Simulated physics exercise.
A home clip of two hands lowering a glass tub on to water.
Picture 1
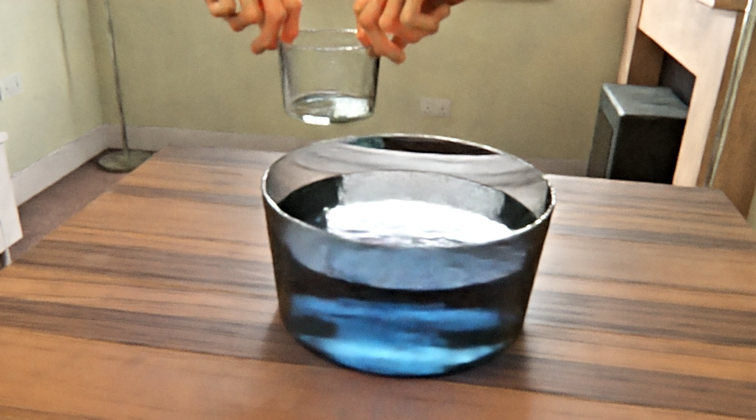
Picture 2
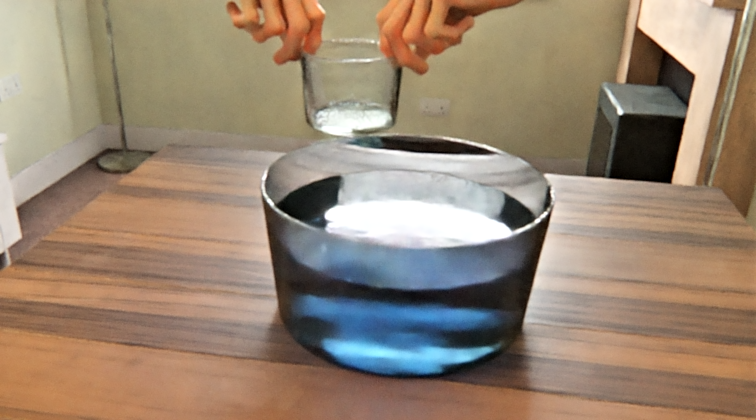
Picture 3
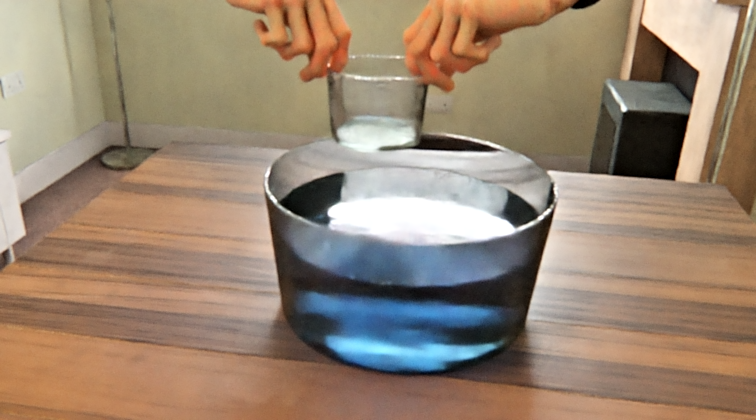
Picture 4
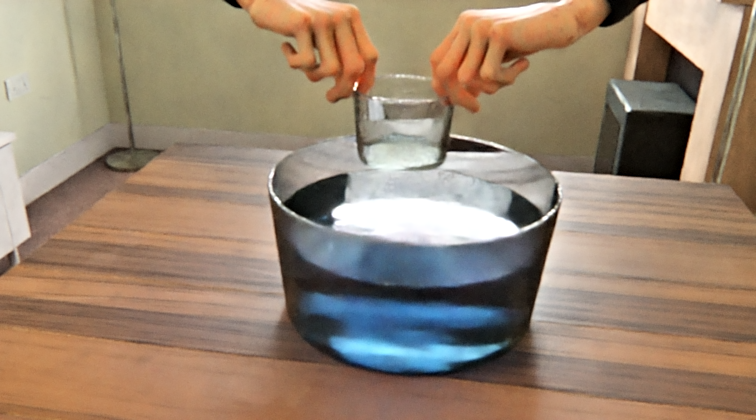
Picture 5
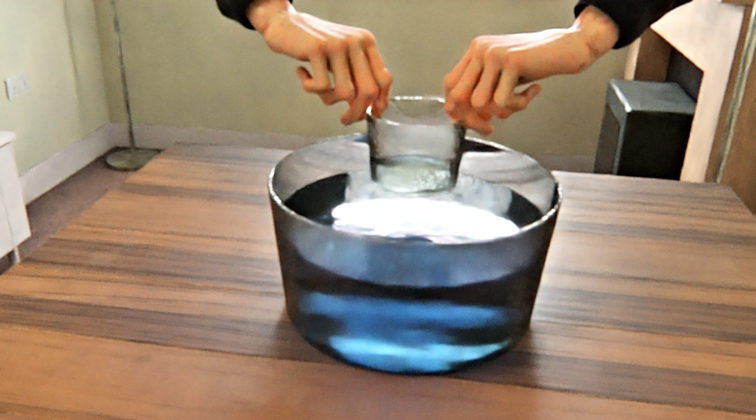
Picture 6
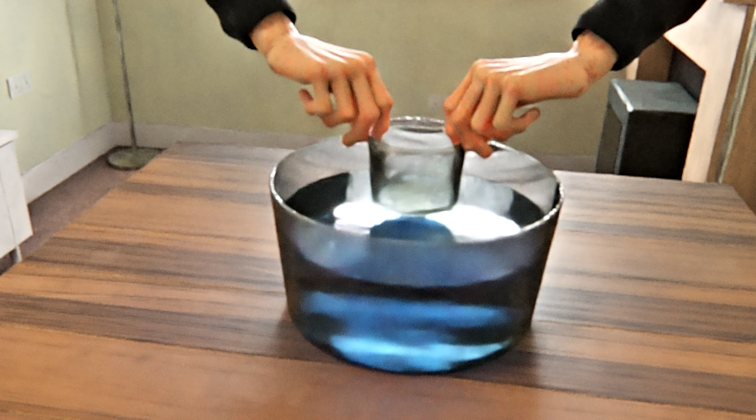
In this clip, two hands hold a small, clear glass tub above a large round glass tub of water on a striped wooden table, moving it rightward and down until it is just over the water's surface.
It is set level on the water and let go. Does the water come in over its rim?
It floats.
Shortly, the tub dips into the water.
Then, it bobs and steadies.
At the finish, the tub floats with about half of its side showing.
